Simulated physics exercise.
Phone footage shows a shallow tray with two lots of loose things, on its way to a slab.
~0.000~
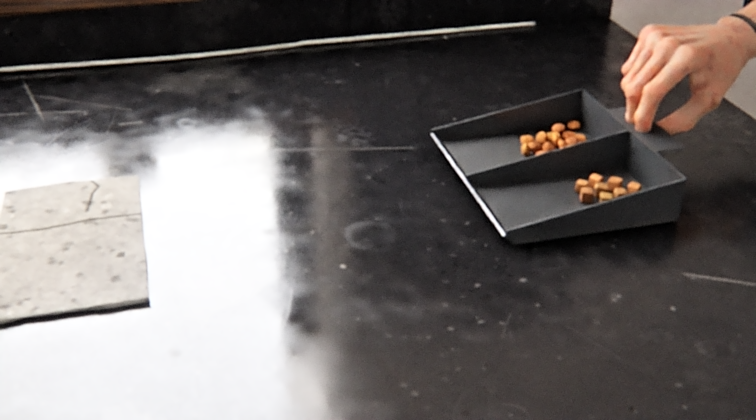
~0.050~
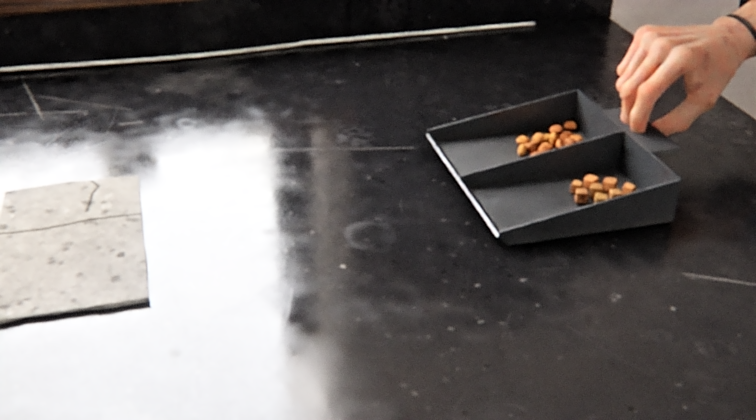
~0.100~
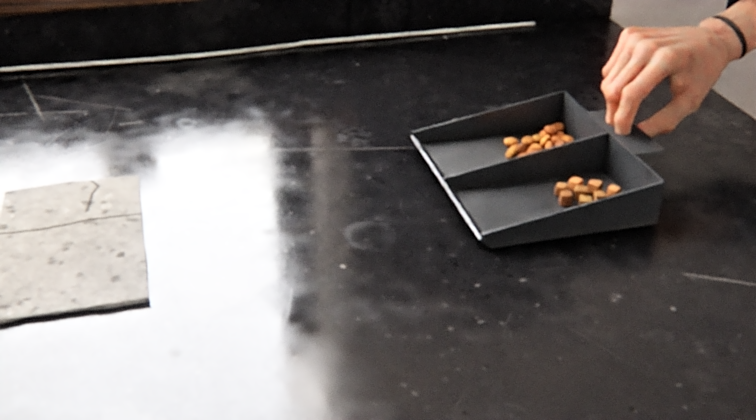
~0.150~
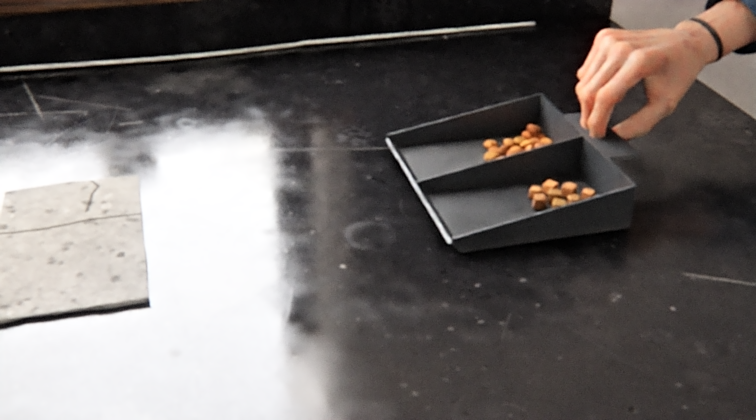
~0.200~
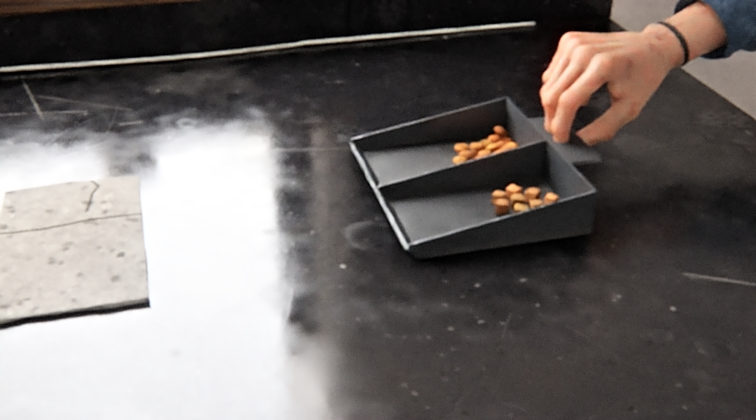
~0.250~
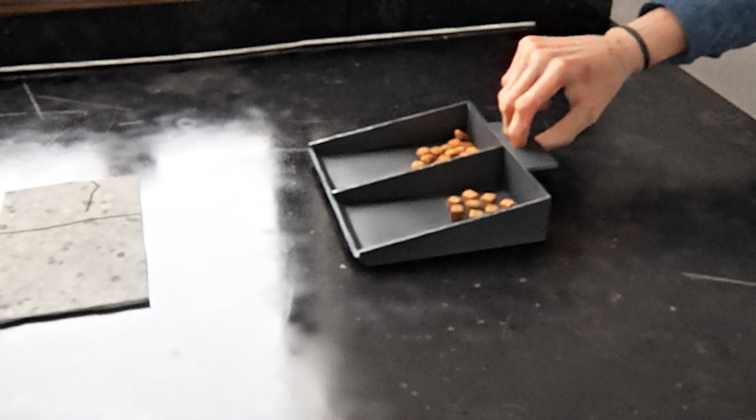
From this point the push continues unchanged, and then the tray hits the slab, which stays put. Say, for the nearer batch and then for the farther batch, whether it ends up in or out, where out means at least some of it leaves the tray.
Nearer batch - in; farther batch - in.
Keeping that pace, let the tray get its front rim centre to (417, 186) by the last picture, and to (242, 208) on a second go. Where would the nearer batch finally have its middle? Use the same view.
Lab note: Final centre roughly (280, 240) at the first pace, roughly (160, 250) at the second.
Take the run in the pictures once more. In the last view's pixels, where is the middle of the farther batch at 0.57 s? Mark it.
Roughly (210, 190).
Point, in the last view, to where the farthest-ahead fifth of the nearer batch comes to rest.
Roughly at (175, 252).
After 0.36 s, tray still sliding, front rim near (239, 208); nearer batch all inside; farther batch all inside.
After 0.57 s, tray stopped at the slab; nearer batch all inside, moved towards the front rim; farther batch all inside, moved towards the front rim.
At rest (1.1 s), tray stopped at the slab; nearer batch all inside, moved towards the front rim; farther batch all inside, moved towards the front rim.
